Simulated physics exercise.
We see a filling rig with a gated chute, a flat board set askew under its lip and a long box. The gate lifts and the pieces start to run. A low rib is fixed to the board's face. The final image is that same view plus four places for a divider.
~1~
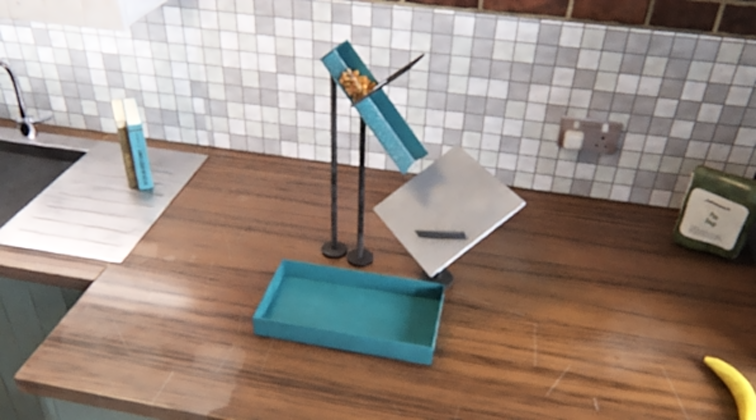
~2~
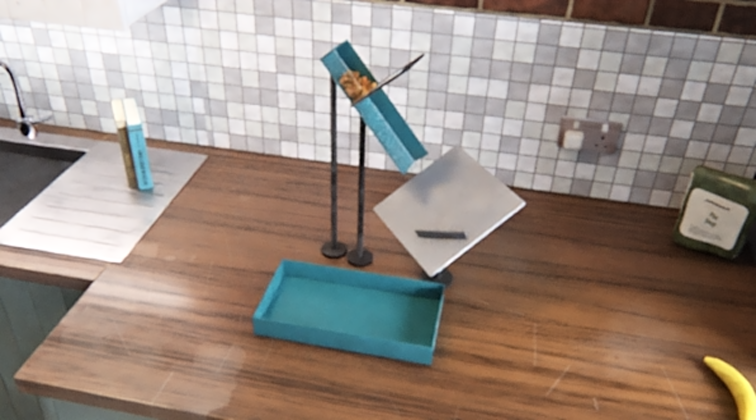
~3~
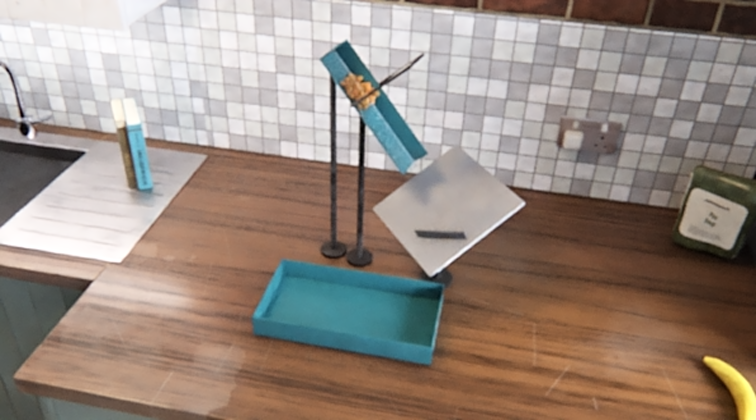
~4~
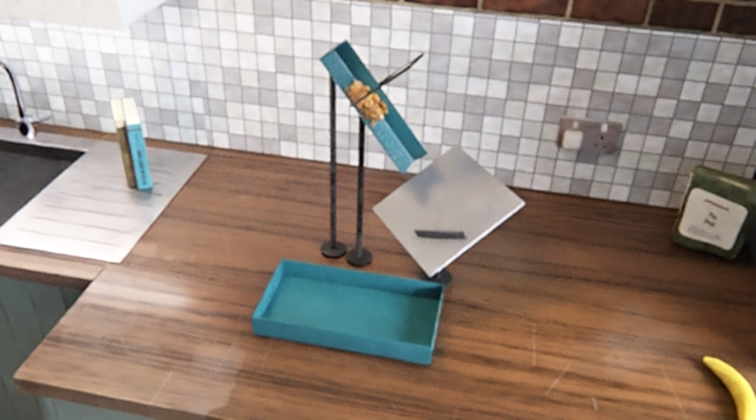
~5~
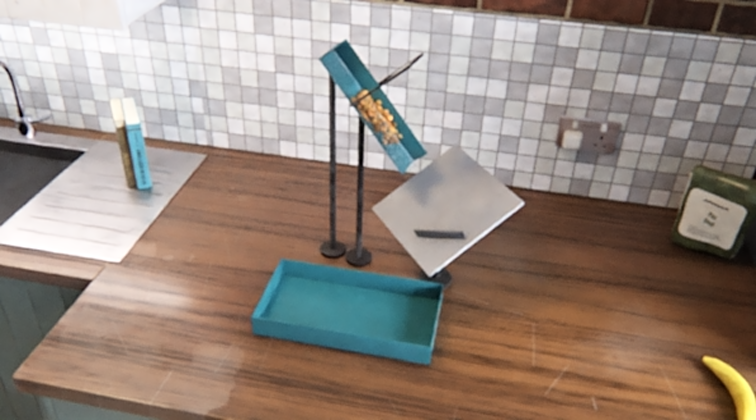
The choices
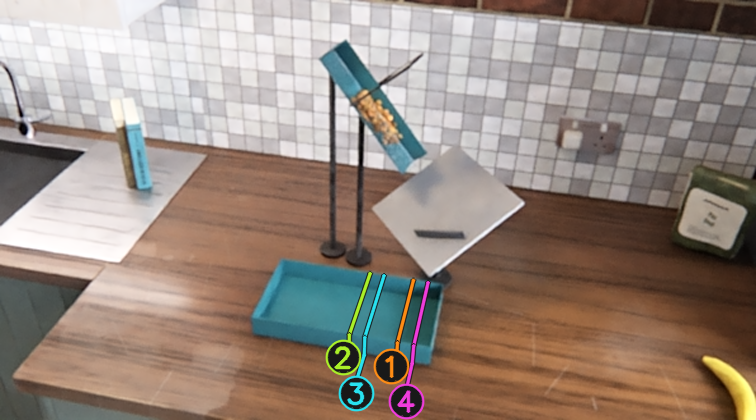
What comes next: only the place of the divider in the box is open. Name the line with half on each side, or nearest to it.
Choose 2.
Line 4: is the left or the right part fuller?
The left side.
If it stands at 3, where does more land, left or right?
Left.
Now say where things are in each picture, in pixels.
In the first frame, load behind the gate near (358, 83), roasted chickpeas; lip of the chute near (409, 168), sloping steeply.
In the second frame, middle of the board near (444, 206), tilted fairly steeply; middle of its low edge near (400, 240); of its high edge near (489, 171).
In the third frame, front corners of the box near (252, 317) and (432, 348), empty; front of the load near (372, 102).
In the fourth frame, middle of the load near (370, 101); its front near (381, 119), close to a third of the way to the lip; rib from (464, 232) to (414, 230).
In the fifth frame, middle of the load near (375, 116); its front near (397, 141), close to two thirds of the way to the lip.
On the marked copy, line 1 crosses the front rim at (397, 342); line 2 crosses the front rim at (349, 333); line 3 crosses the front rim at (365, 336); line 4 crosses the front rim at (413, 344).
Choosing 1, of what is caught, all but a few on the left of the divider, only a few on the right.
Choosing 2, of what is caught, close to a third on the left of the divider, close to two thirds on the right.
Choosing 3, of what is caught, all but a few on the left of the divider, a small share on the right.
Choosing 4, of what is caught, the whole lot on the left of the divider, none at all on the right.
